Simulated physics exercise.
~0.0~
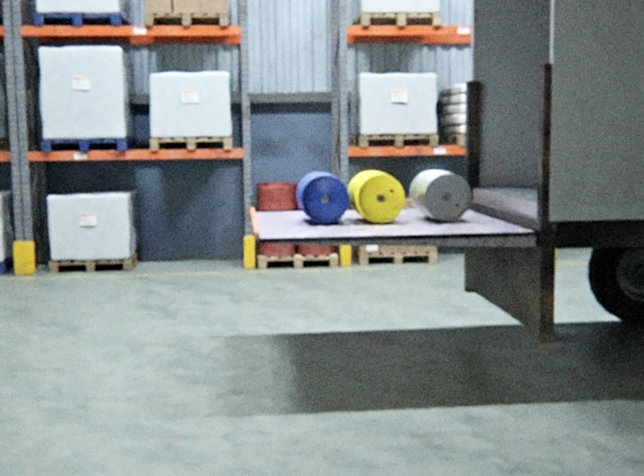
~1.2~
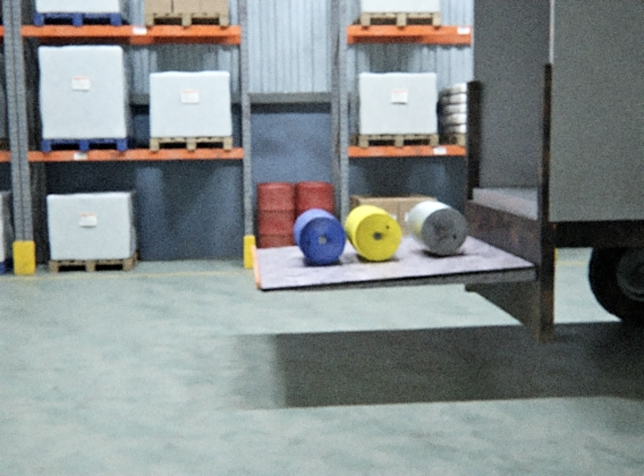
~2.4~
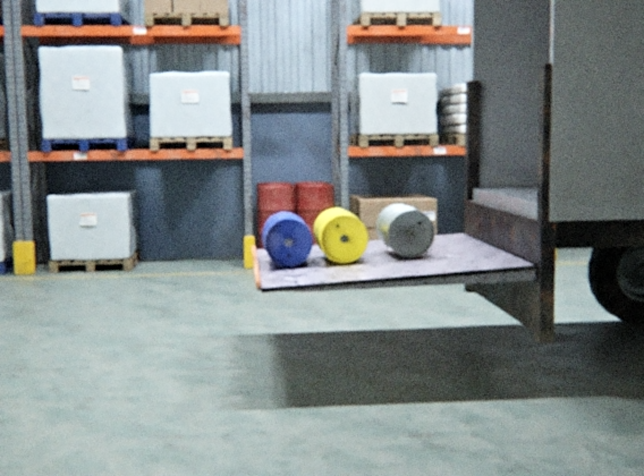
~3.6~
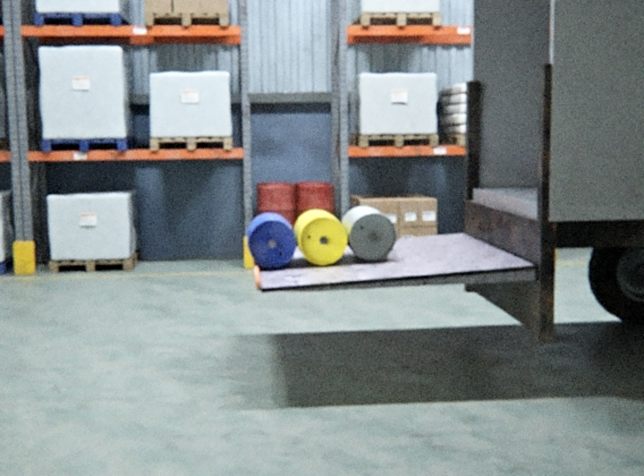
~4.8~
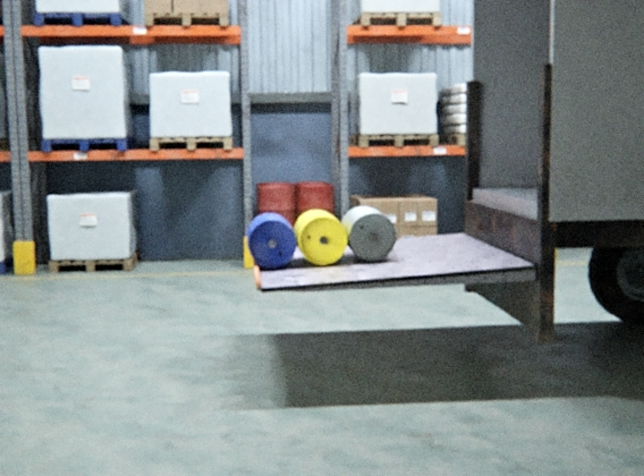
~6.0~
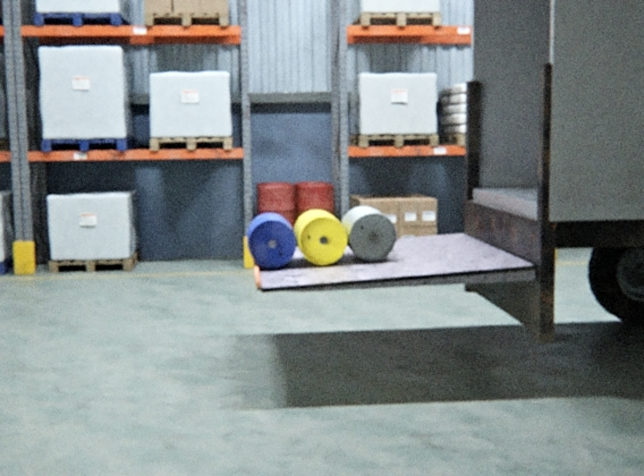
In a warehouse, a tail-lift lowers and tilts, and three drums roll left but stay aboard.
